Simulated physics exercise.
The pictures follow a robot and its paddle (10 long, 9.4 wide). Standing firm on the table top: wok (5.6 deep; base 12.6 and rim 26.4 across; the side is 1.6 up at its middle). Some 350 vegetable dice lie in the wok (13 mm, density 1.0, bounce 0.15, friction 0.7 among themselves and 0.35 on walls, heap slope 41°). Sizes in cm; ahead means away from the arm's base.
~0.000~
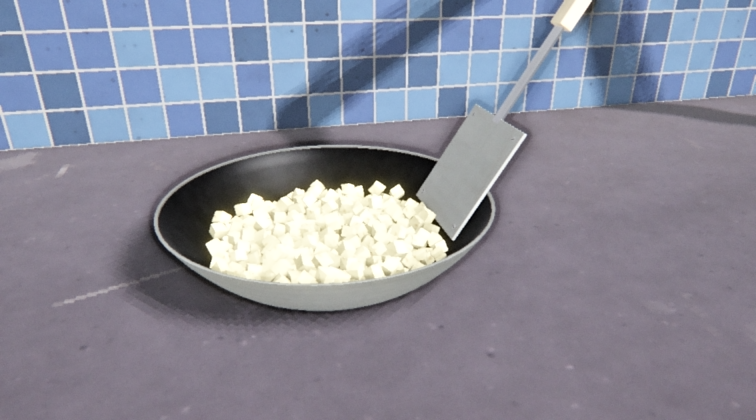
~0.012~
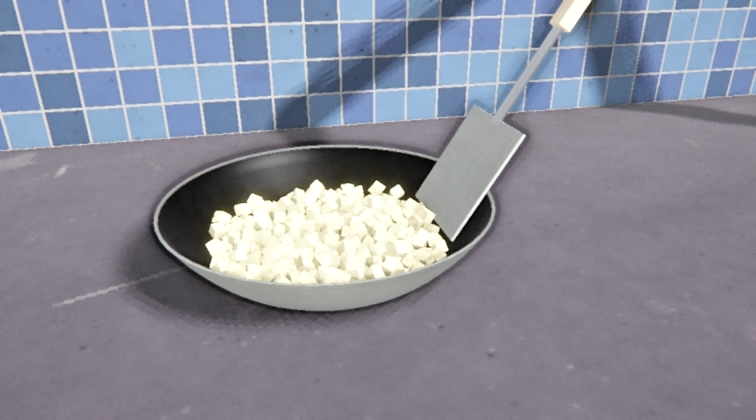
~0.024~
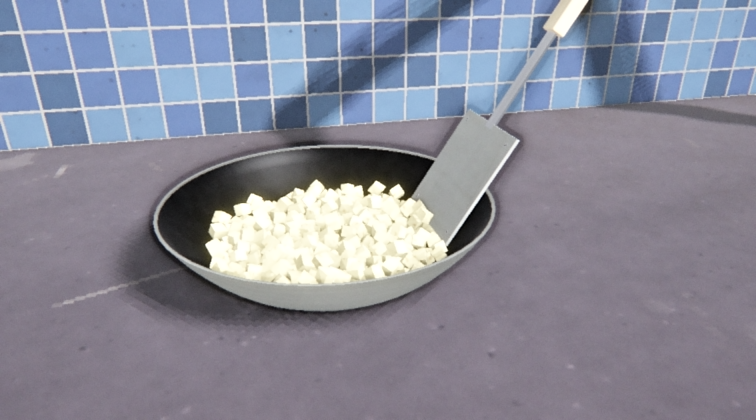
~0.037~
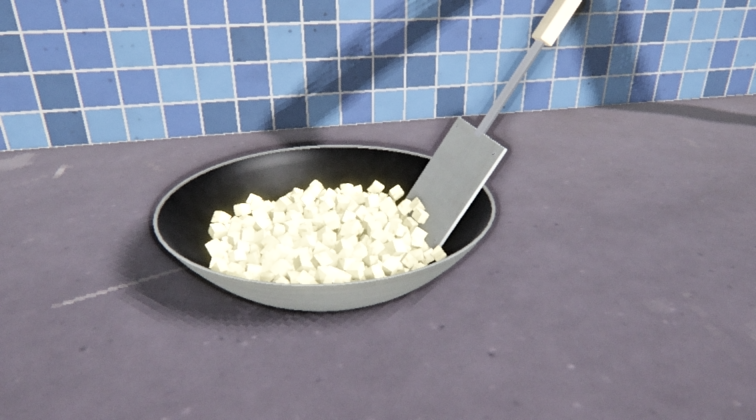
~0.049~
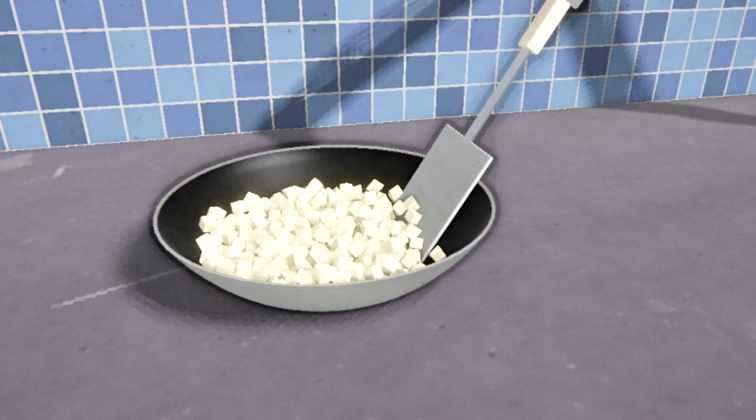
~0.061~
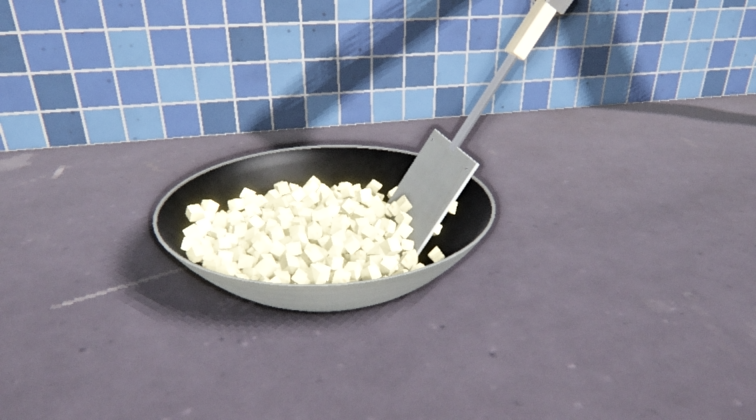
Robot arm's paddle sliding down and left into a dark wok on a grey countertop, pushing pale diced vegetables leftward.
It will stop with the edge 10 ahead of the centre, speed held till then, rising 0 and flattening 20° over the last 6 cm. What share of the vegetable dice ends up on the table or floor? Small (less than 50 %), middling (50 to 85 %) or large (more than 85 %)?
On the table or floor the share is middling, 50 to 85 %.
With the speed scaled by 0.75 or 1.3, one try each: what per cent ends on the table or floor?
About 55 and 70 per cent.
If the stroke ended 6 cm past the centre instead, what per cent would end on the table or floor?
It would be near 30 per cent.
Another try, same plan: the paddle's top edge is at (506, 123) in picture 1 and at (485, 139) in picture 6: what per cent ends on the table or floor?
Some 50 per cent.
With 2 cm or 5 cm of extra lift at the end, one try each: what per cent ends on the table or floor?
Some 65 and 60 per cent.
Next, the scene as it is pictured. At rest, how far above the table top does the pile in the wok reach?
Roughly 5.5 cm.
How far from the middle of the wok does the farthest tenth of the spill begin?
Some 35 cm.
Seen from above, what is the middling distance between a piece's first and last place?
Roughly 22 cm.
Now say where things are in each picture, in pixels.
Paddle top edge at (499, 118), sloping 57°; upper third of the load around (332, 231), from x 215 to 440, top at y 185; 351 in the wok, in the first frame.
Paddle top edge at (498, 119), sloping 57°; upper third of the load around (332, 231), from x 215 to 440, top at y 185, in the second frame.
Paddle top edge at (492, 123), sloping 57°; upper third of the load around (332, 231), from x 215 to 440, top at y 185, in the third frame.
Paddle top edge at (481, 132), sloping 57°; upper third of the load around (331, 231), from x 215 to 440, top at y 185, in the fourth frame.
Paddle top edge at (468, 140), sloping 57°; upper third of the load around (321, 229), from x 205 to 435, top at y 185, in the fifth frame.
Paddle top edge at (455, 145), sloping 57°; upper third of the load around (312, 227), from x 190 to 450, top at y 185; 351 in the wok, in the sixth frame.
By 0.12 s, sloping 57°, highest piece 12 above the table; 342 in the wok, 9 on the blade or in flight.
By 0.18 s, sloping 52°, highest piece 17 above the table; 310 in the wok, 41 on the blade or in flight.
By 0.41 s, sloping 37°, highest piece 9 above the table; 122 in the wok, 116 on the table or floor, 113 on the blade or in flight.
By 1.46 s, sloping 37°, highest piece 6 above the table; 229 on the table or floor, 122 in the wok.
Final count, 229 on the table or floor, 122 in the wok. That is 65 % on the table or floor.
